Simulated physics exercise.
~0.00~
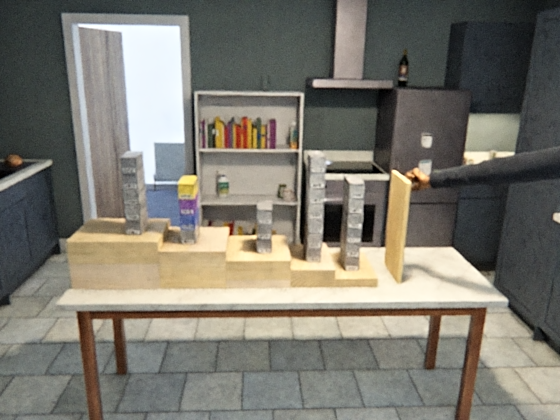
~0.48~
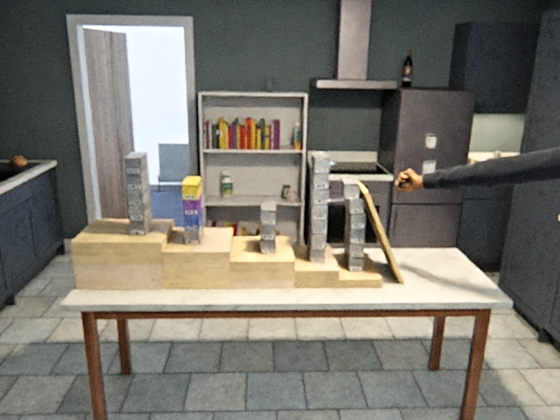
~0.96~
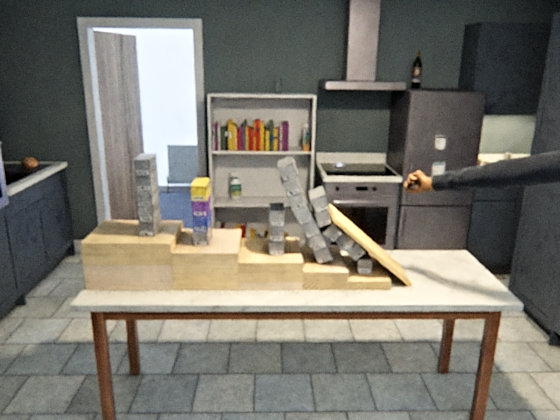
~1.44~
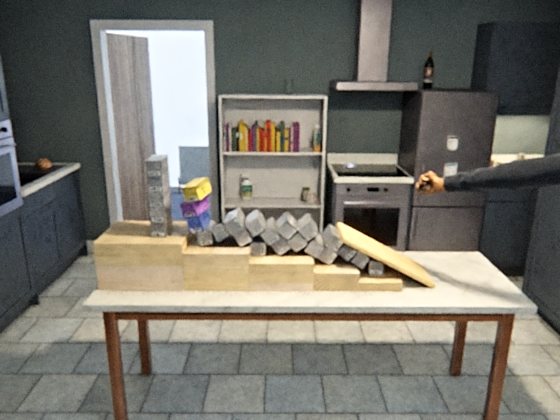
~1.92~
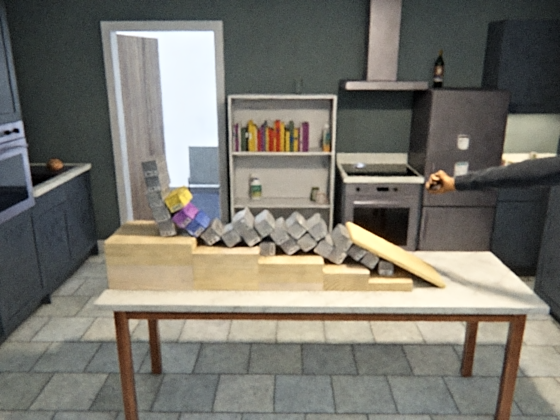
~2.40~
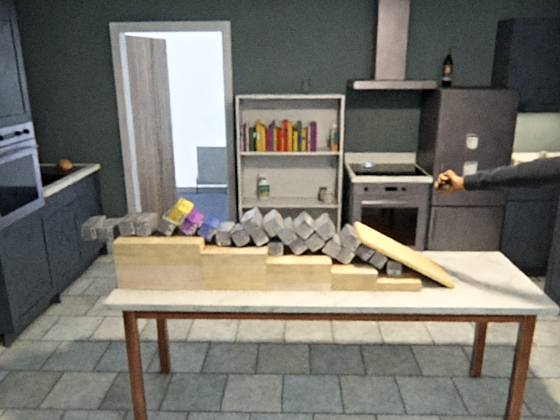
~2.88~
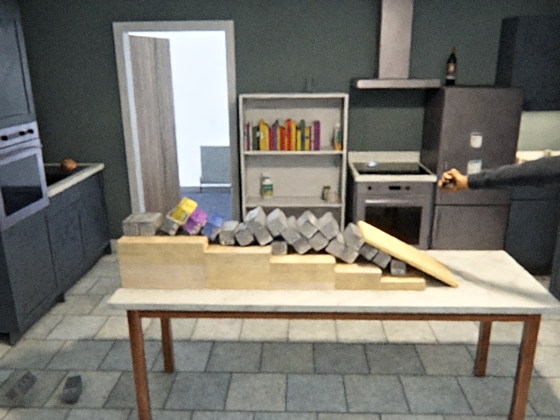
The video shows a hand tipping an upright board into stacks of small grey blocks on wooden steps atop a table, toppling them leftward one after another, including one with yellow and purple blocks, until they lie strewn along the steps, with a few on the floor.
